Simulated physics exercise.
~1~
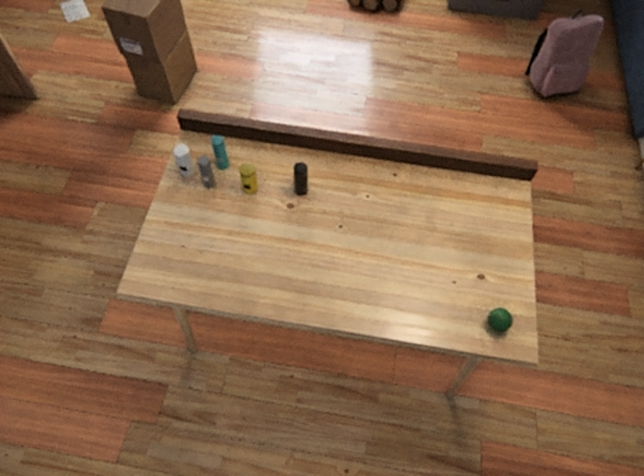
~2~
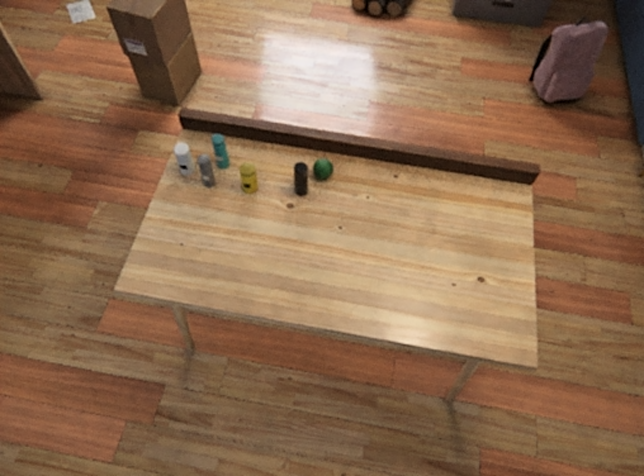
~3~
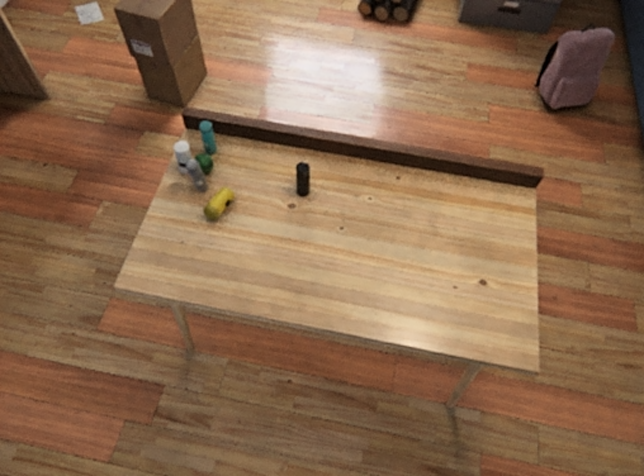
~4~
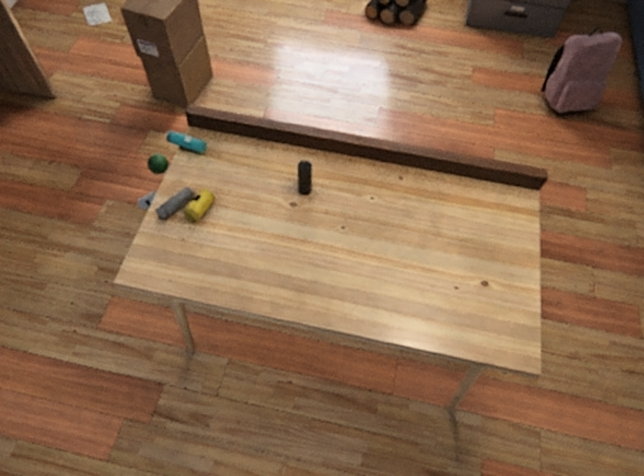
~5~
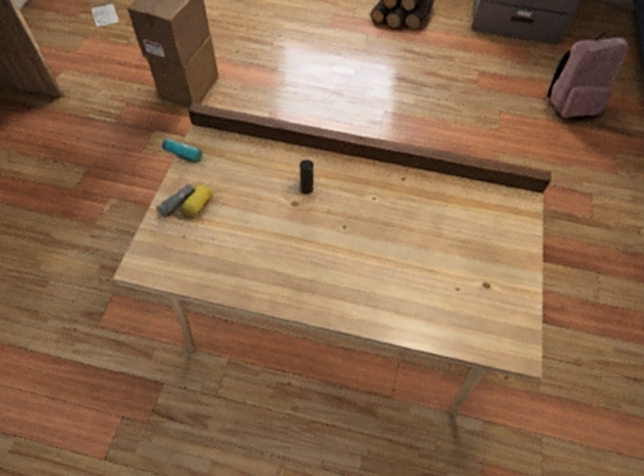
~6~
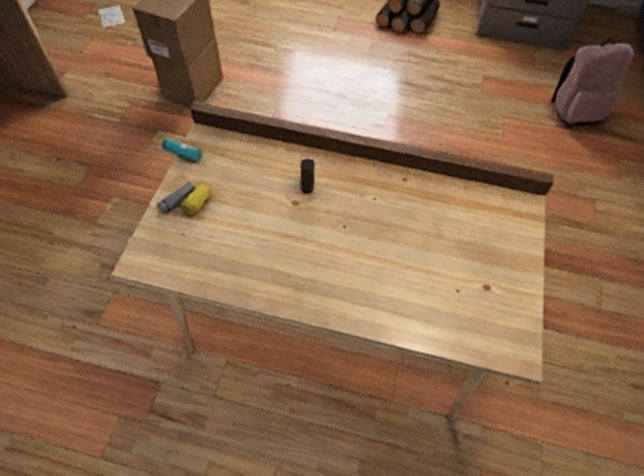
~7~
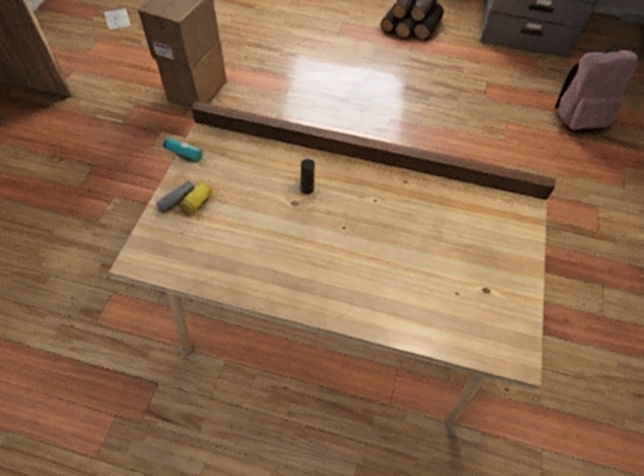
The clip shows a green ball rolling across a wooden table to the far rail, then left into a cluster of shakers. The ball and white shaker leave the left edge, while the turquoise, grey and yellow shakers end lying on the table and the black one stays upright.
